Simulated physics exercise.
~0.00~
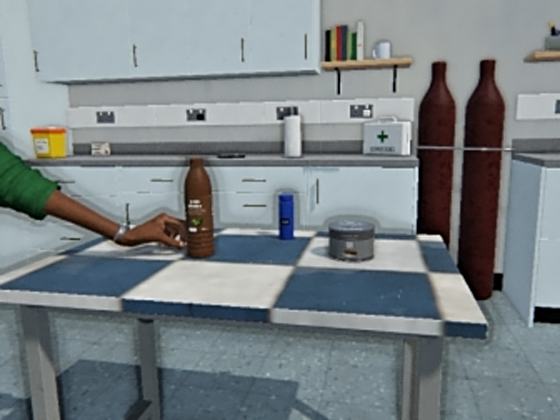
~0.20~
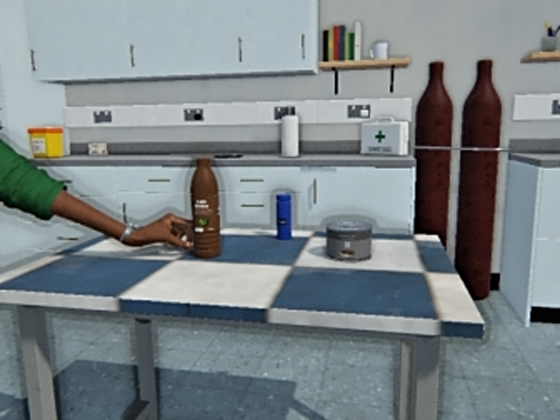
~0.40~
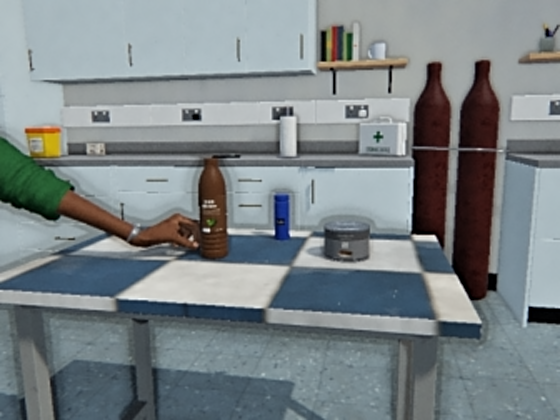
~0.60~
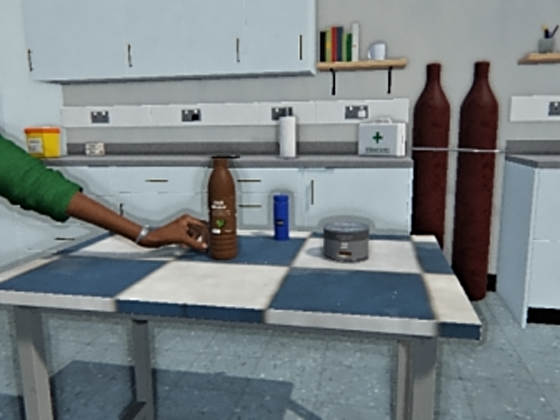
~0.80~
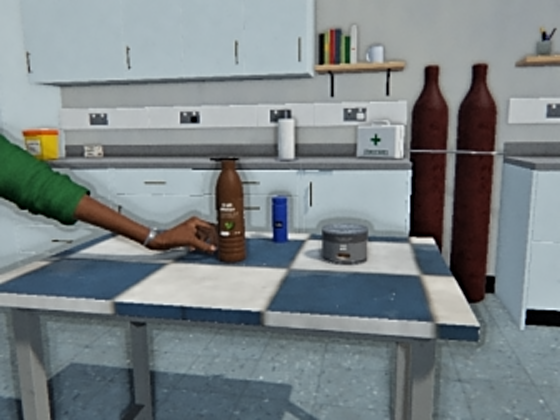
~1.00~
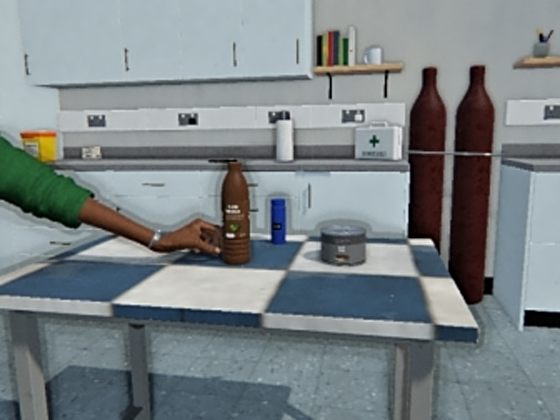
Brown bottle sliding slowly right, pushed by a green-sleeved hand across a checkered table, still upright beside a blue shaker and grey tub.
